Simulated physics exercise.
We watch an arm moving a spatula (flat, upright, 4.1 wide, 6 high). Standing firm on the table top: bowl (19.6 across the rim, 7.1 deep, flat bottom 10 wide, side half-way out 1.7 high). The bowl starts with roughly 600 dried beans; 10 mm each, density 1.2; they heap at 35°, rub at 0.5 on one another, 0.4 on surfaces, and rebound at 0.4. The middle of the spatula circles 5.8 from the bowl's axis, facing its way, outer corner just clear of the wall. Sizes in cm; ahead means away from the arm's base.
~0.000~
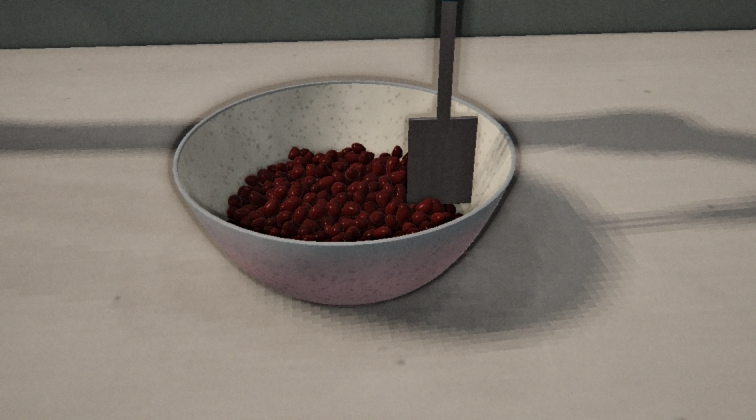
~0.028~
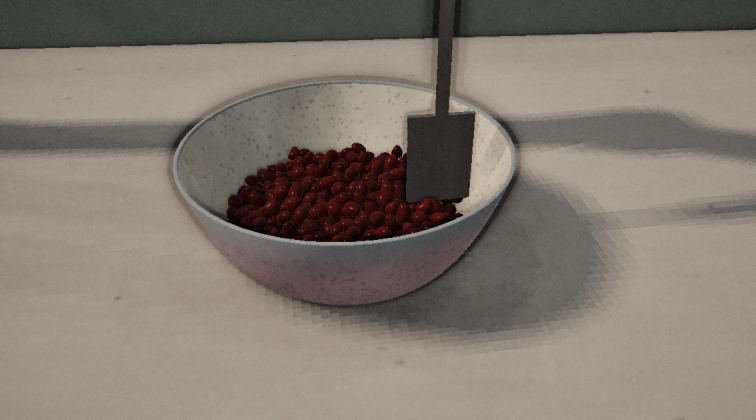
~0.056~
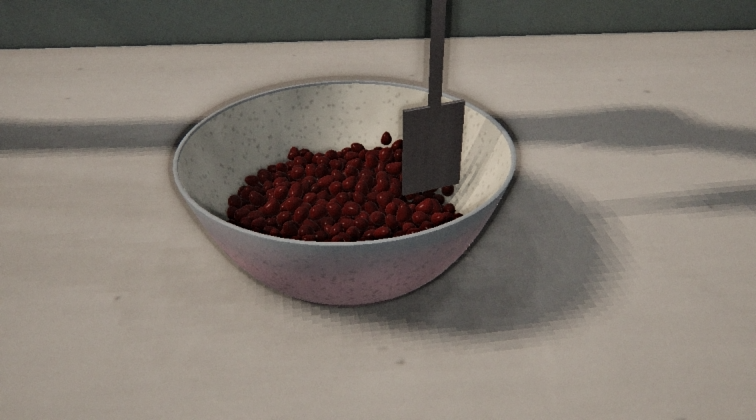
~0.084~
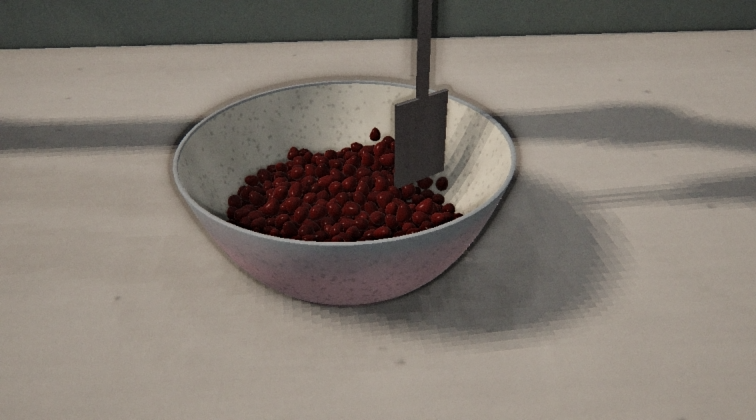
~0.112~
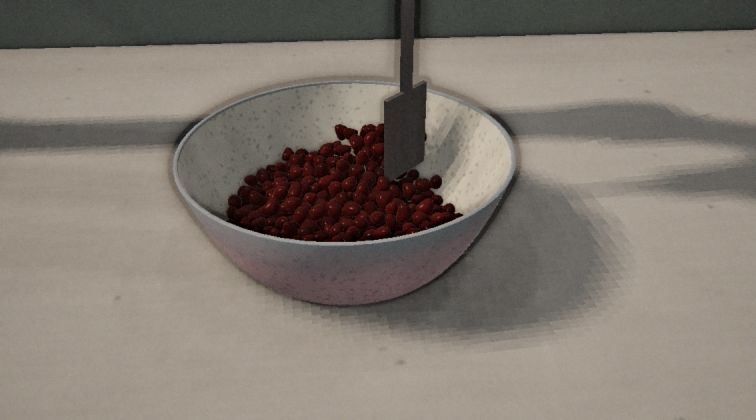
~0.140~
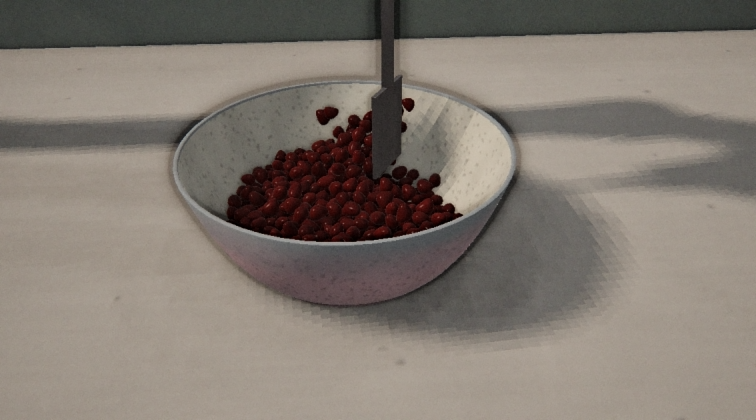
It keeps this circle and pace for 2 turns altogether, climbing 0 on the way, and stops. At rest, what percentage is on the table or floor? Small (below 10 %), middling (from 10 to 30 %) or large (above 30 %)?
A middling share, from 10 to 30 %, ends on the table or floor.
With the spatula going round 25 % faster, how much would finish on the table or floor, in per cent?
It would be near 20 per cent.
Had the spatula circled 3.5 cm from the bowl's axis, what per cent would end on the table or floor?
It would be near 0 per cent.
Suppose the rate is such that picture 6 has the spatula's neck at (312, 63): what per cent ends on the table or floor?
Some 30 per cent.
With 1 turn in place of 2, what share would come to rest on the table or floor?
In that case some 5 per cent.
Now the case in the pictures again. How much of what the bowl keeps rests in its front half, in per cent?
Some 40 per cent.
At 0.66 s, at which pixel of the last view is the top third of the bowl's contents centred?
Around (448, 195).
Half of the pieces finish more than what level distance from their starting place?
Roughly 6 cm.
After 0.66 s, 320° round, highest piece 9 above the table; 569 in the bowl, 18 on the table or floor, 12 in flight or on the tool.
After 1.17 s, 220° round, highest piece 9 above the table; 530 in the bowl, 65 on the table or floor, 4 in flight or on the tool.
After 1.63 s, 0° round, highest piece 7 above the table; 506 in the bowl, 93 on the table or floor.
After 2.33 s, 0° round, highest piece 7 above the table; 506 in the bowl, 93 on the table or floor.
In the end, 506 in the bowl, 93 on the table or floor. That is 16 % on the table or floor.
